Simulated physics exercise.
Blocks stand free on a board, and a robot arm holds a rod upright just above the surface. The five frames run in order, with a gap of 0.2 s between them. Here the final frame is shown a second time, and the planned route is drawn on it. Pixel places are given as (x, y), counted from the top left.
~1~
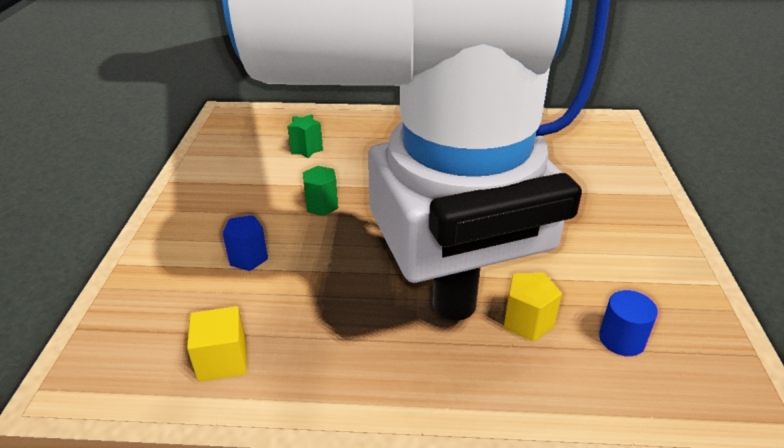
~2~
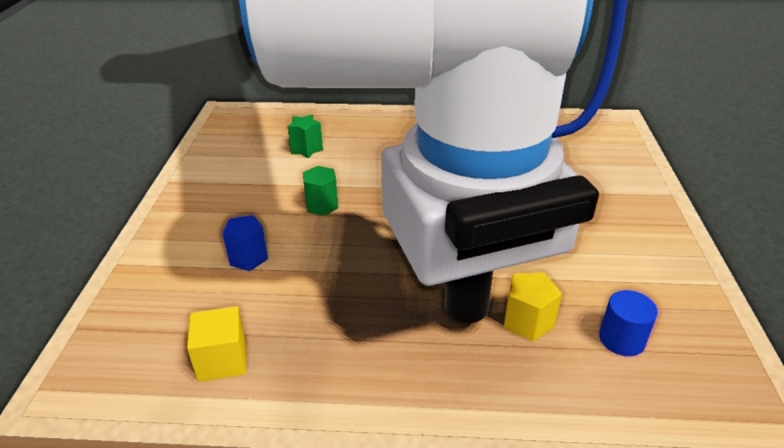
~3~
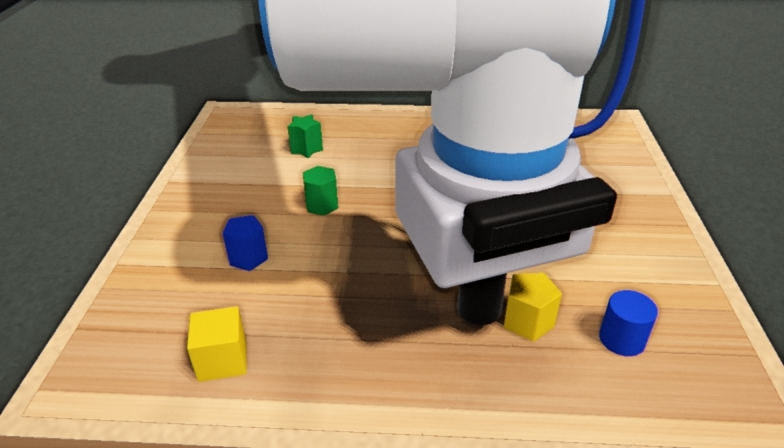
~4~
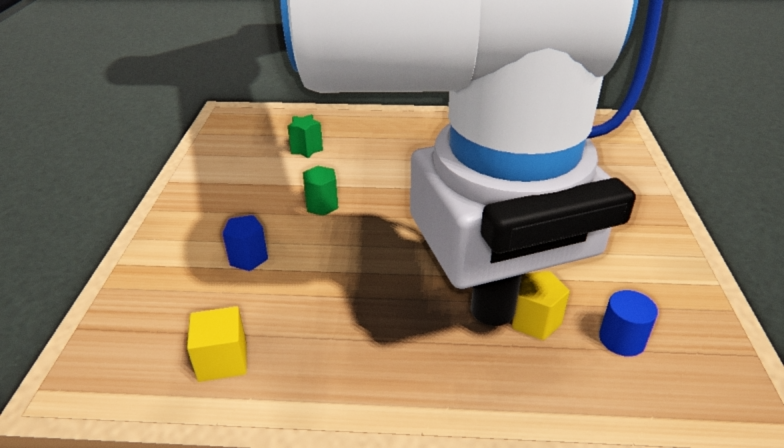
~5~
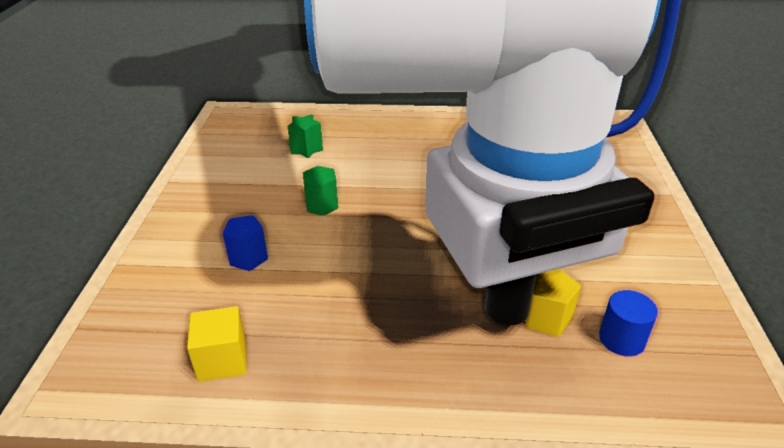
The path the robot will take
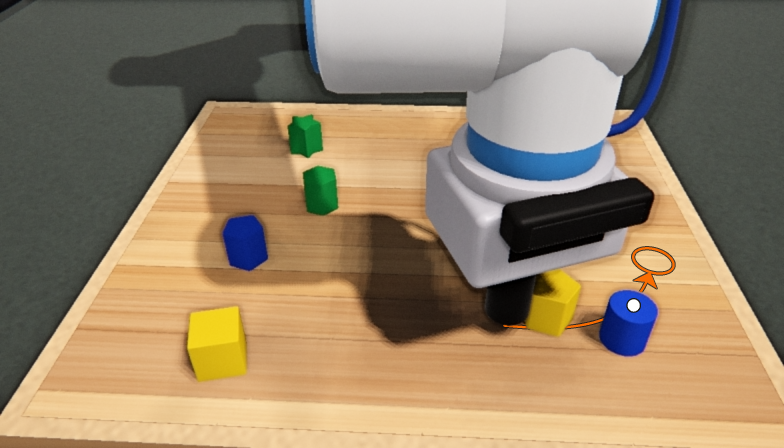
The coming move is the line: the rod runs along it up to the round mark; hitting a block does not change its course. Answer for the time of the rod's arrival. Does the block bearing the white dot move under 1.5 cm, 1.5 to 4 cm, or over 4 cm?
The answer here is from 1.5 to 4 cm.
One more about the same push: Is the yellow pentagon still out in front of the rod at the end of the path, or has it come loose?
It is still ahead of the rod.
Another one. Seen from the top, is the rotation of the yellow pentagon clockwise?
No, that is not what happens.
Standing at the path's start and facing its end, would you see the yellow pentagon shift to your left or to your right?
Side: Left.
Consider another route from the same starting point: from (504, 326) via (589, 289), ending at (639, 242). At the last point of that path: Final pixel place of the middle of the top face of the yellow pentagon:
The yellow pentagon ends near (694, 226).
Path on the board, from (504, 326) via (579, 326) and (634, 300), ending at (653, 261); the dot is on the blue disc.
The first path, step by step. One third of the way, rod at (585, 310); yellow pentagon at (613, 269), turned 60° anticlockwise.
Two thirds of the way, rod at (639, 285); yellow pentagon at (658, 243), turned 75° anticlockwise; blue disc at (667, 306).
At the end, rod at (658, 246); yellow pentagon at (687, 213), turned 40° anticlockwise; blue disc at (667, 306).
